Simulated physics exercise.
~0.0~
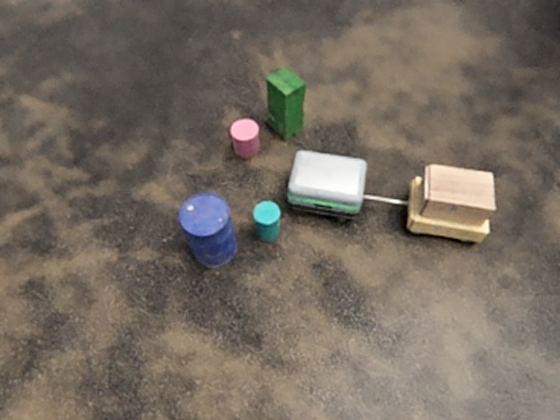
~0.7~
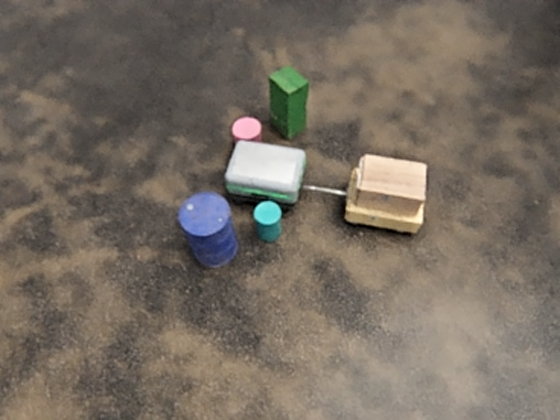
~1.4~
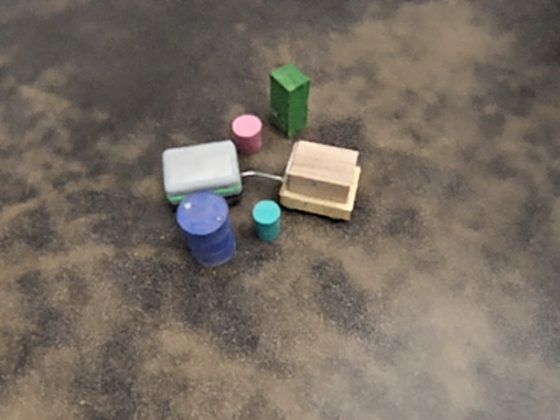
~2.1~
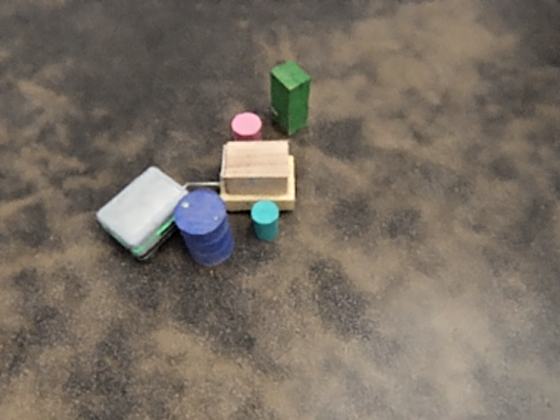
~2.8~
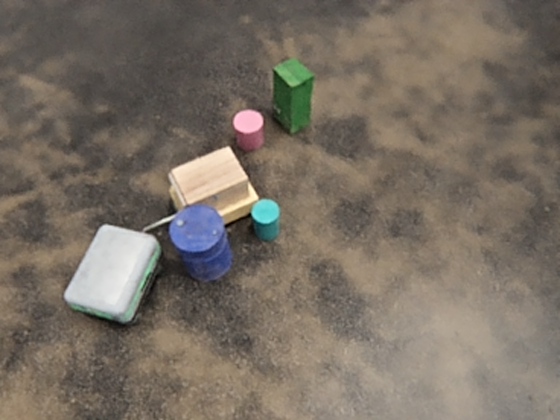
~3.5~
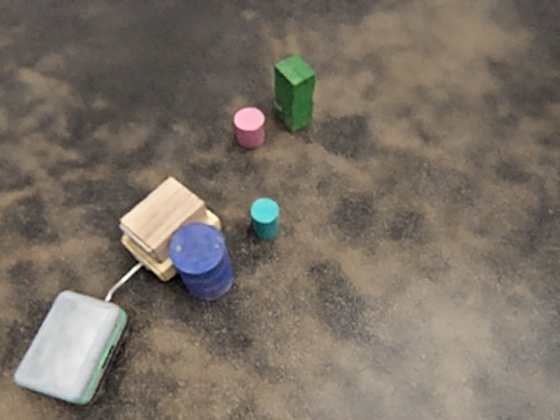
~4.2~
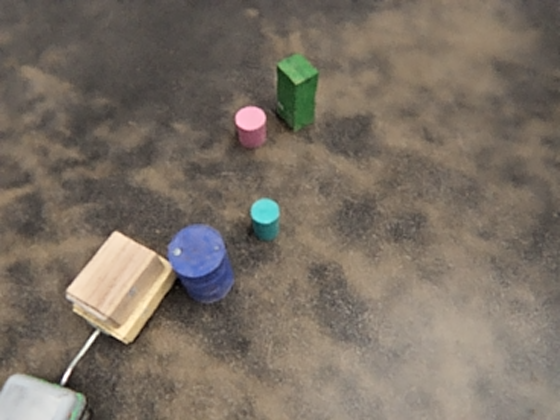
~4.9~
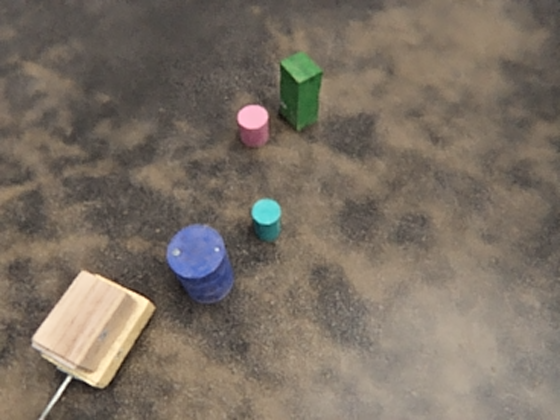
In this clip, a white-topped tug pulls a wooden cart leftward between pink and turquoise pails, then turns down toward the lower left past a blue drum, which shifts slightly downward and stays upright; the tug leaves view, with the cart still visible and the pails and green box in place.
